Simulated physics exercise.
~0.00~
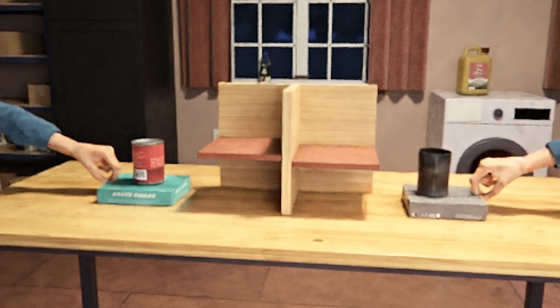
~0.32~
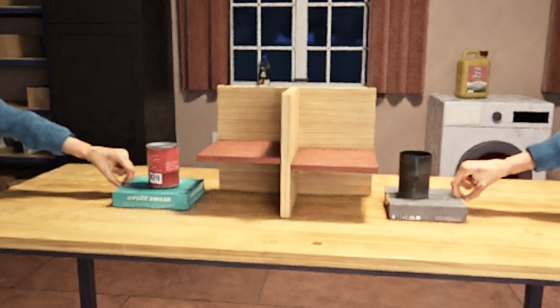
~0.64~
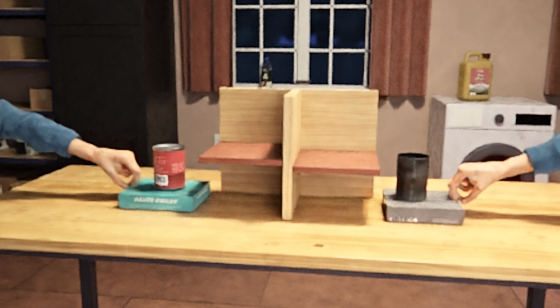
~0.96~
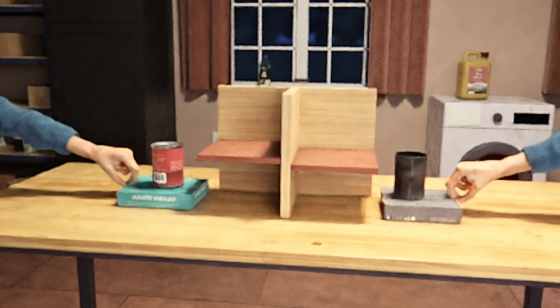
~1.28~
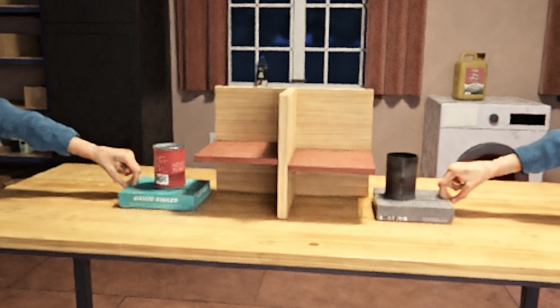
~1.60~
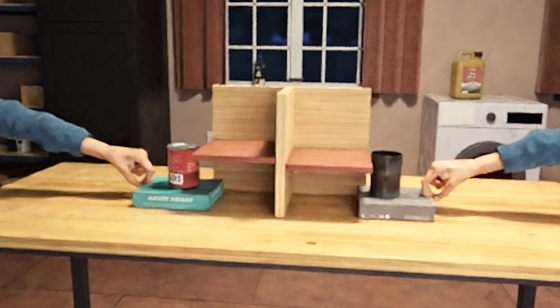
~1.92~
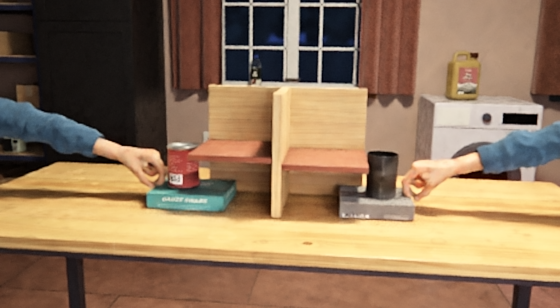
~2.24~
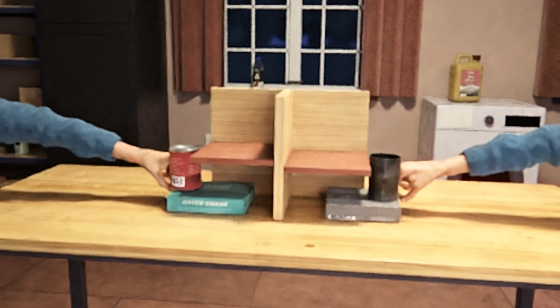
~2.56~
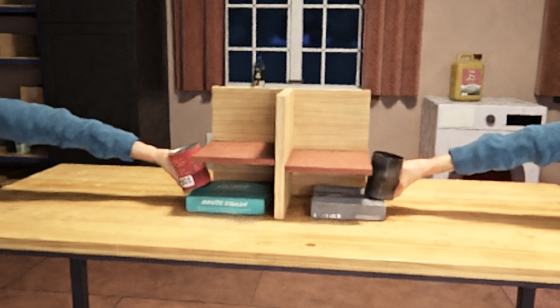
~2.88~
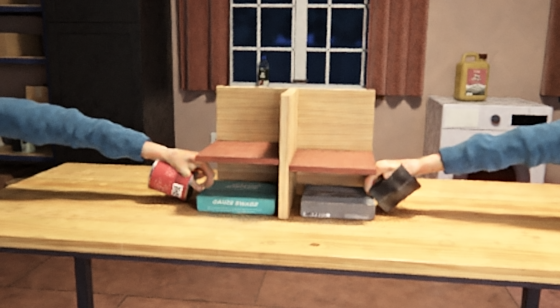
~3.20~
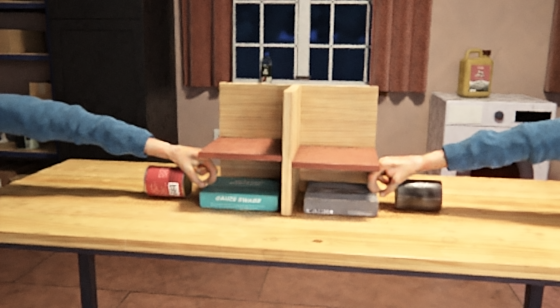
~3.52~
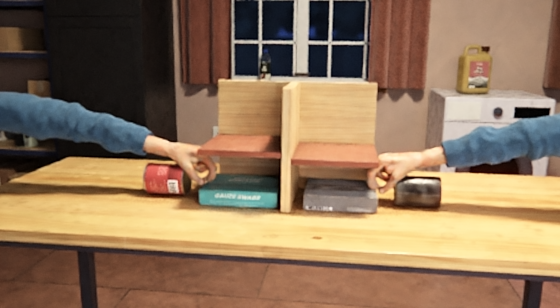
Two hands push boxes under a shelf, which knocks the red can and black cup over.
